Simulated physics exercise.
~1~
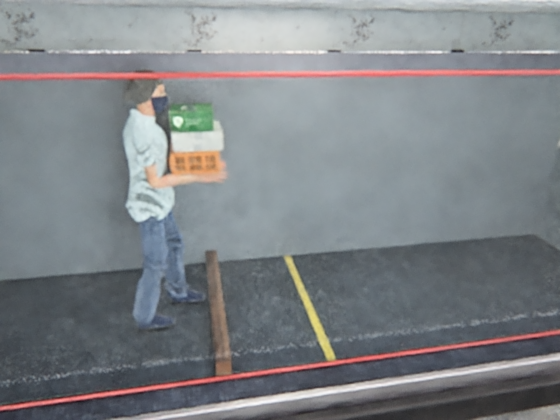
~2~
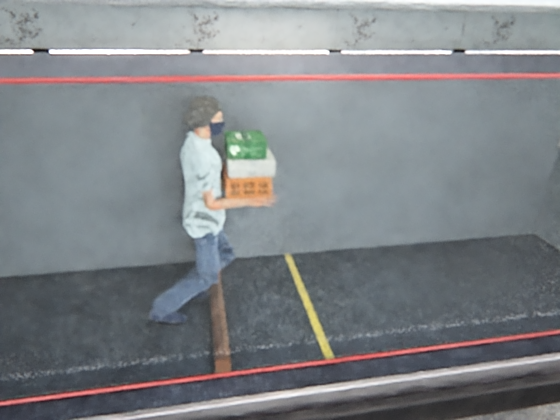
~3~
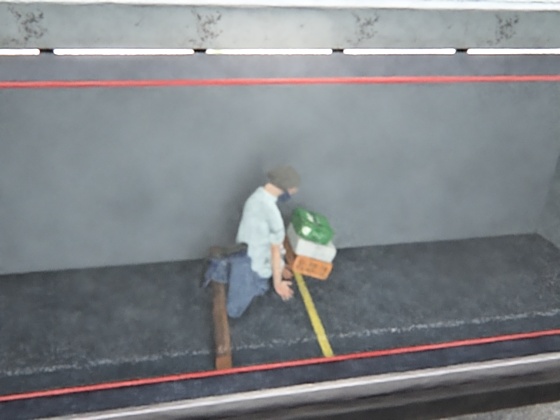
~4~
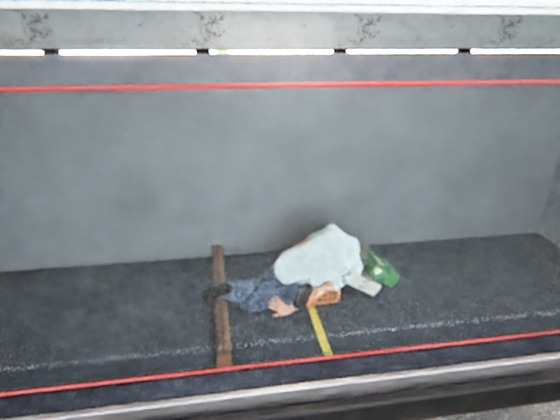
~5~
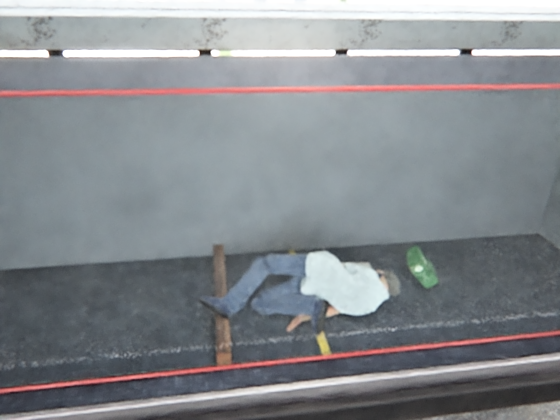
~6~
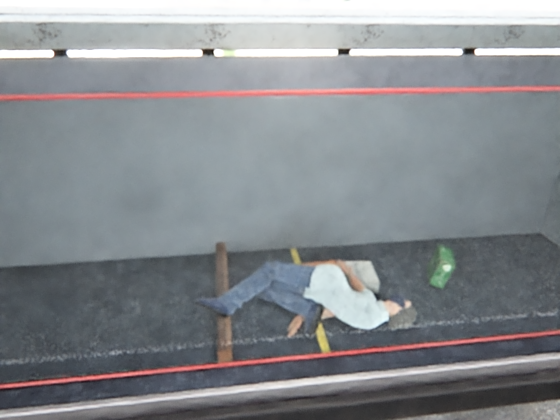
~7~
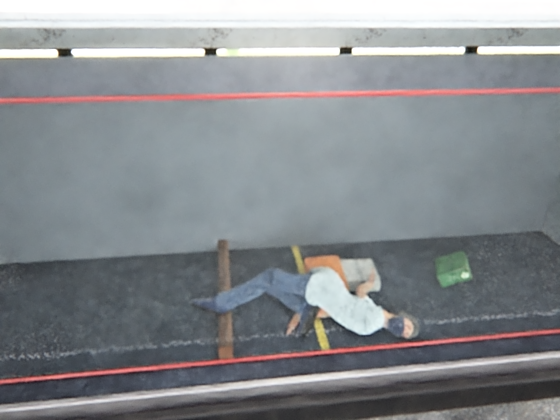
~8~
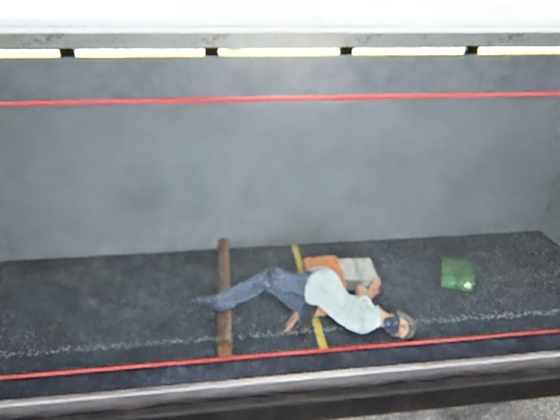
A masked person carrying a stacked green parcel, white carton and orange crate lurched right, dropped to their knees and toppled forward, ending sprawled across the yellow line with all three boxes past it, the green one lying farthest right.
